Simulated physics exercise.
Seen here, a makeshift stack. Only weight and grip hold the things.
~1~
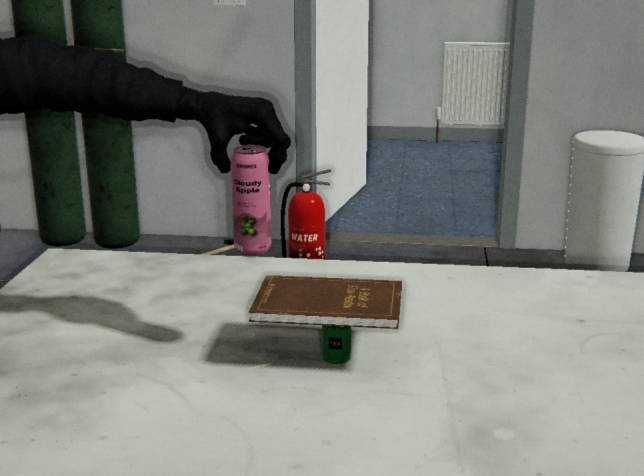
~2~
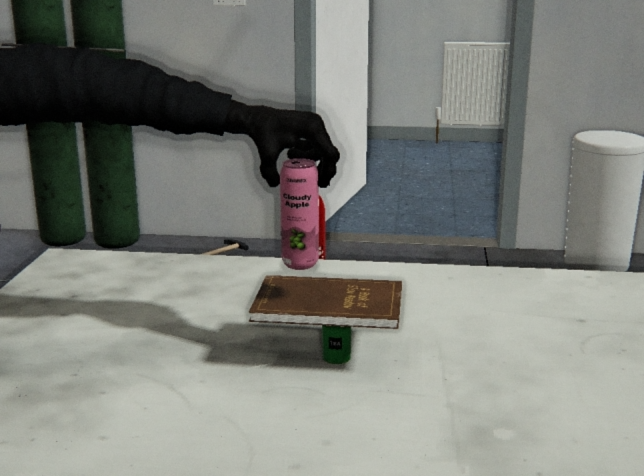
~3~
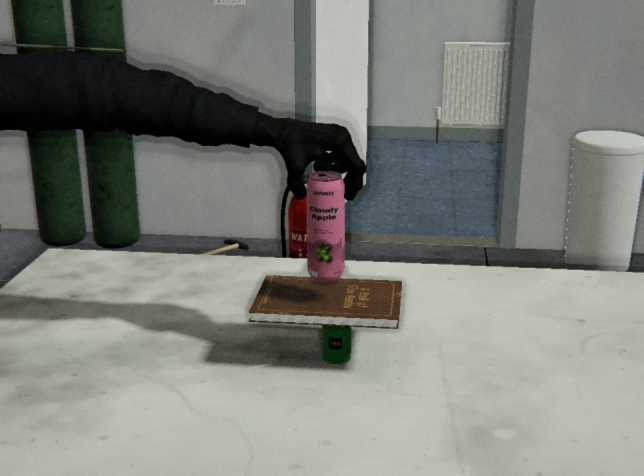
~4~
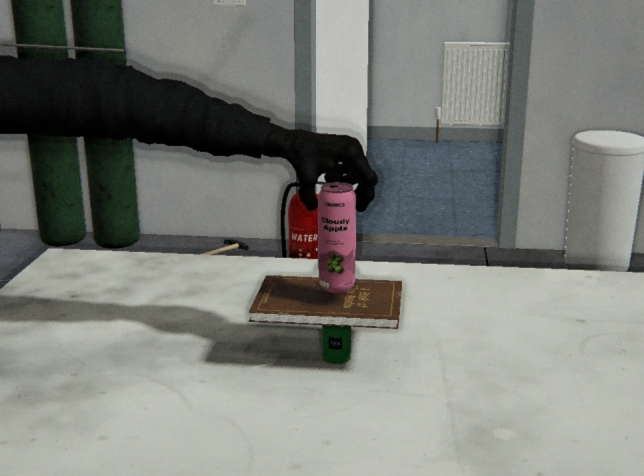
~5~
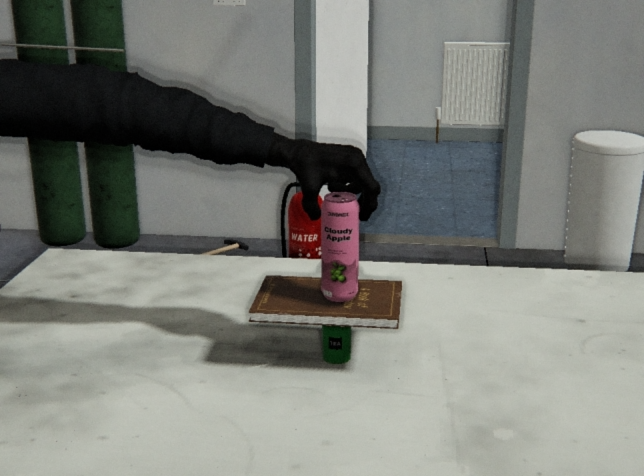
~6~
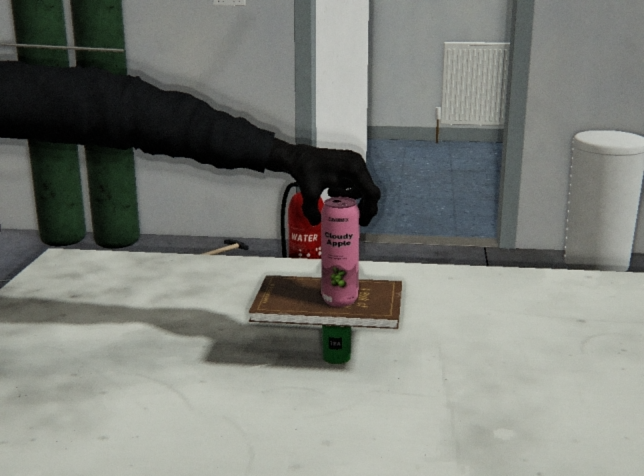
A gloved hand moves a pink can rightward and lowers it onto a brown book.
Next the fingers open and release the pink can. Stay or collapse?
Outcome: The stack holds.
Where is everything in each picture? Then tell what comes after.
Still above its spot; pink can (251, 201); green shaker (337, 332), in the first frame.
Still above its spot; pink can (299, 215); green shaker (337, 332), in the second frame.
Still above its spot; pink can (326, 227); green shaker (337, 332), in the third frame.
Still above its spot; pink can (337, 238); green shaker (337, 332), in the fourth frame.
Still above its spot; pink can (340, 248); green shaker (337, 332), in the fifth frame.
In place under the hand; pink can (340, 253); green shaker (337, 332), in the sixth frame.
Then, 0.30 s past the last view, nothing moves.
Then, 1.00 s past the last view, pink can resting near (340, 253).
Finally, all 3 still in place. Final places as the last picture's camera would see them, pink can near (341, 254). The stack stays up.
